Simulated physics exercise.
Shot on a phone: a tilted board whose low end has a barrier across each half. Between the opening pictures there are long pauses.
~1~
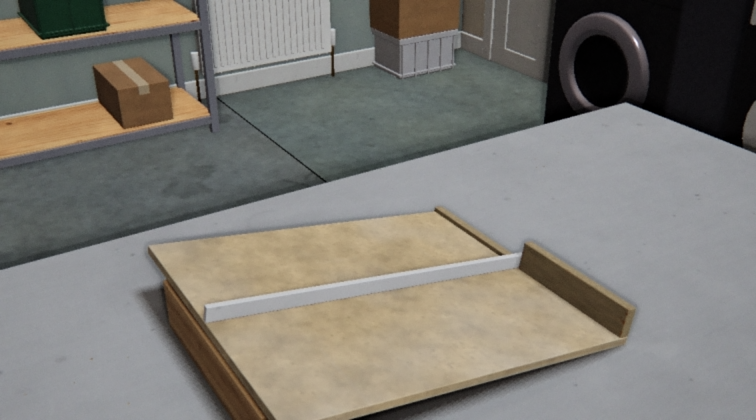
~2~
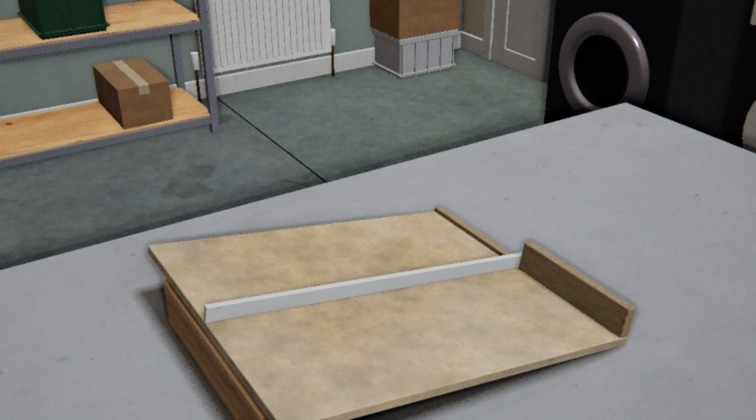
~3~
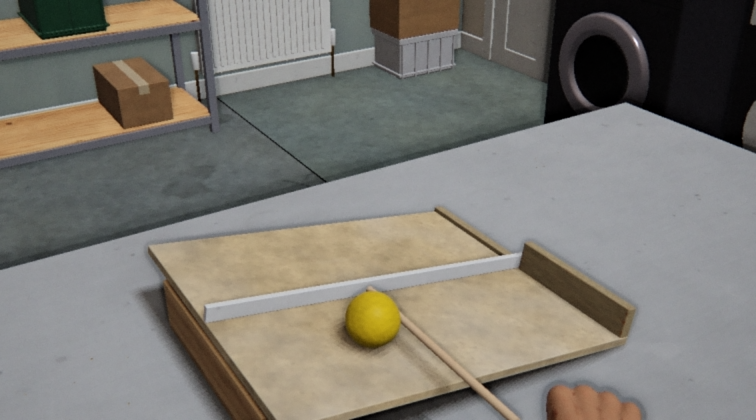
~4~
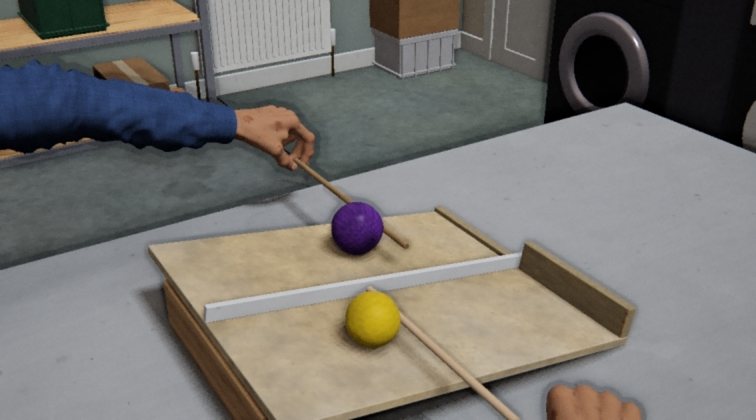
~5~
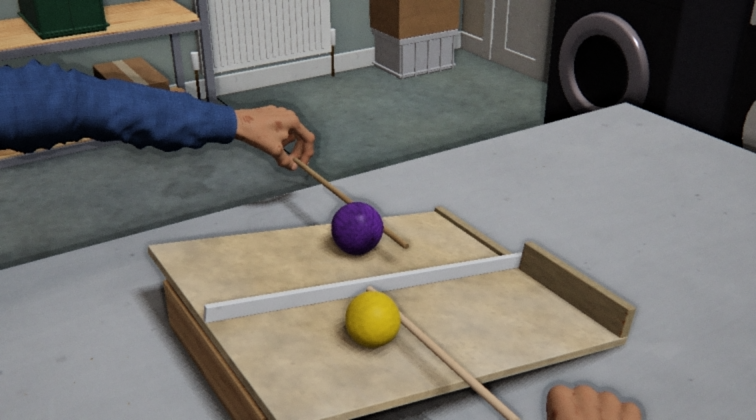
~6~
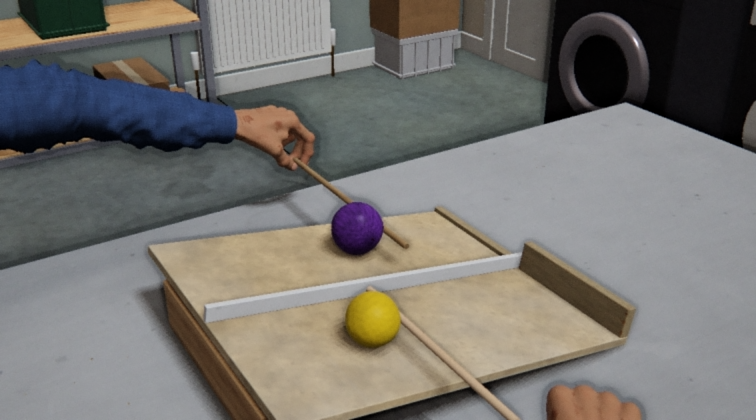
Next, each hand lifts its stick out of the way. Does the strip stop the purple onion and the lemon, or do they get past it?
One by one: Watch the purple onion get past the strip; watch the lemon get blocked by the strip.
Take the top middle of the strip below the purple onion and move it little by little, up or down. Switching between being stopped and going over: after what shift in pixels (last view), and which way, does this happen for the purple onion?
4 pixels upward.
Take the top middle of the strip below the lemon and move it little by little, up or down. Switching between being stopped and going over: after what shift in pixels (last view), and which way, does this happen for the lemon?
Shift: 16 px, direction down.
Then, 0.66 s later than the last frame, purple onion rolling on the board near (477, 209); lemon rolling on the board near (520, 291).
When it is over, the purple onion goes over the end; the lemon is held by the strip, near (554, 284).
